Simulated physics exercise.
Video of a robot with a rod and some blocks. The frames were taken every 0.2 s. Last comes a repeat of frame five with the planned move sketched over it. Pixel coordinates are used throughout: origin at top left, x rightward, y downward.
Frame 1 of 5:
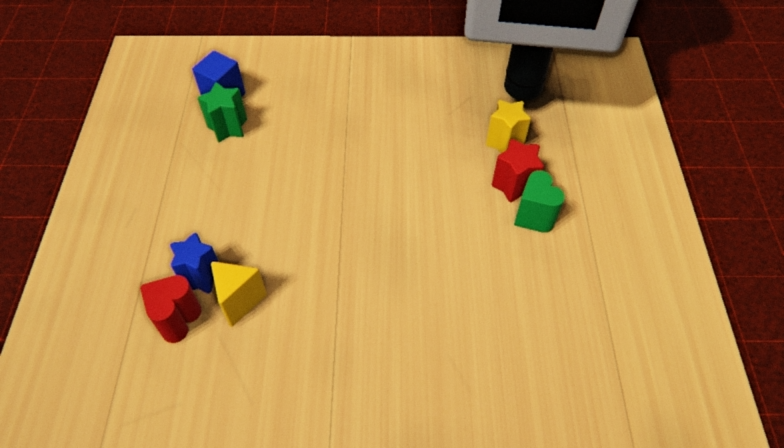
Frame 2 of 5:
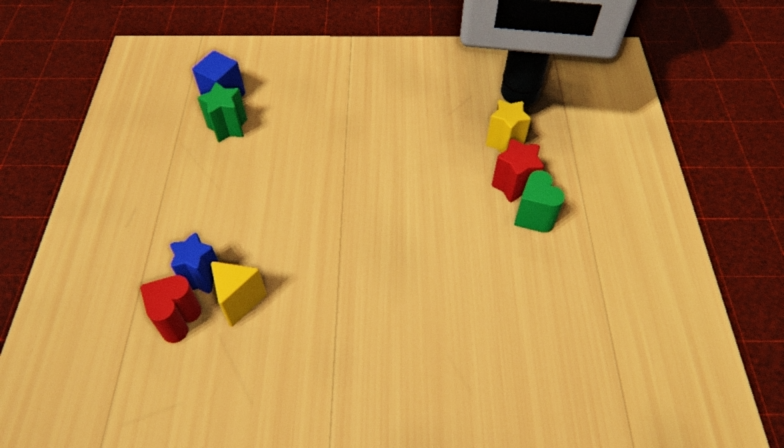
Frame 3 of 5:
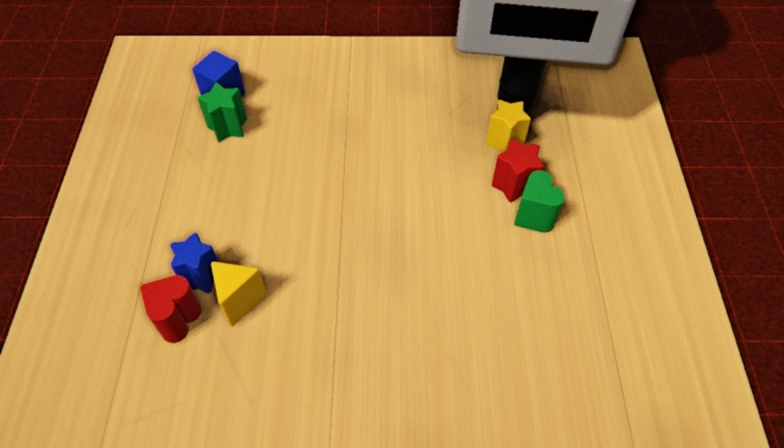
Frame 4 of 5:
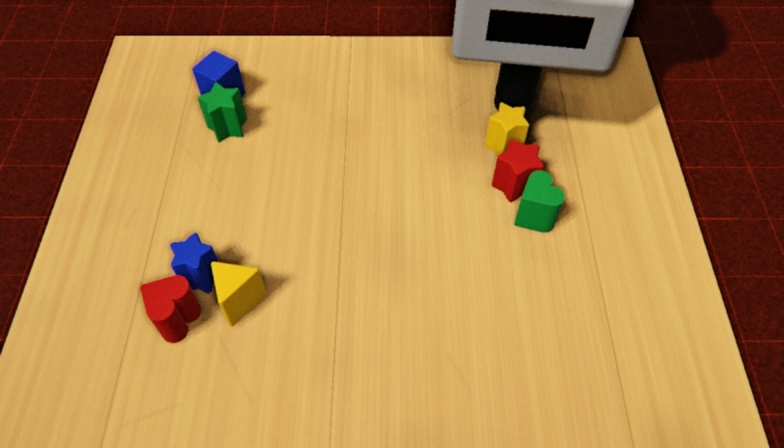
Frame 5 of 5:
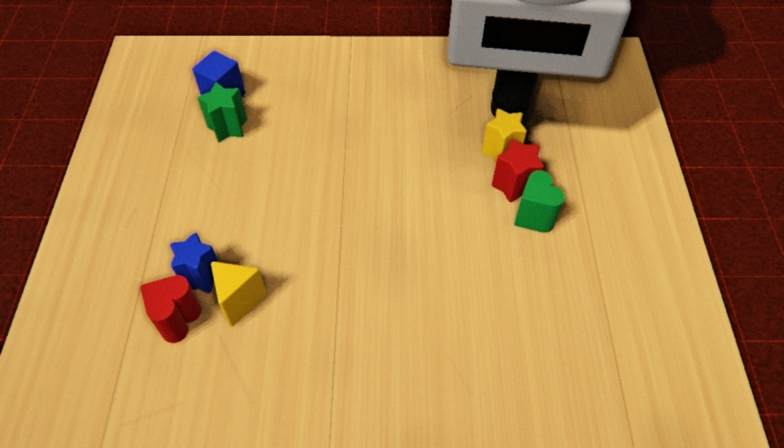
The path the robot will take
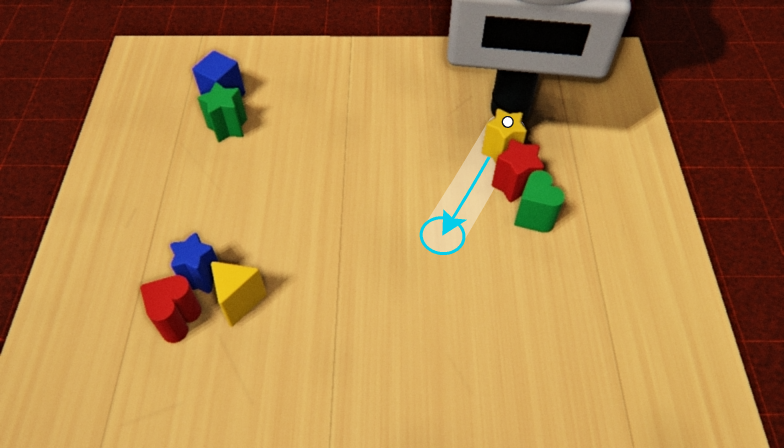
Robot arm with a black rod moving slowly down and slightly left, nudging a yellow star block beside red and green blocks.
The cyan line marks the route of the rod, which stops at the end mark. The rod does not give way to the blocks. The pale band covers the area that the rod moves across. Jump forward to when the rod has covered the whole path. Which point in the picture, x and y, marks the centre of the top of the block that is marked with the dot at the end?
My best guess is (439, 240).
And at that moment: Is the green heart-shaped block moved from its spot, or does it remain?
It is carried off its spot.
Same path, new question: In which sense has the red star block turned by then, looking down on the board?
The red star block rotates counterclockwise.
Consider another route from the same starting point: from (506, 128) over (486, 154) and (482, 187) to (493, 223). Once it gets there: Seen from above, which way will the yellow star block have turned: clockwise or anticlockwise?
With the clock.
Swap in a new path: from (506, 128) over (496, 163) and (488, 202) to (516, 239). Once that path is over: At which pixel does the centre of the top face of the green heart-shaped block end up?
At (563, 205).
The drawn path runs in a line from (506, 128) to (443, 235); the dot is on the yellow star block.
On the path given first. One third of the way, rod at (490, 145); yellow star block at (484, 158); red star block at (518, 176), turned 65° anticlockwise; green heart-shaped block at (555, 197).
Two thirds of the way, rod at (468, 181); yellow star block at (461, 197); red star block at (516, 182), turned 90° anticlockwise; green heart-shaped block at (556, 197).
At the end, rod at (444, 220); yellow star block at (439, 239); red star block at (516, 182), turned 90° anticlockwise; green heart-shaped block at (556, 197).
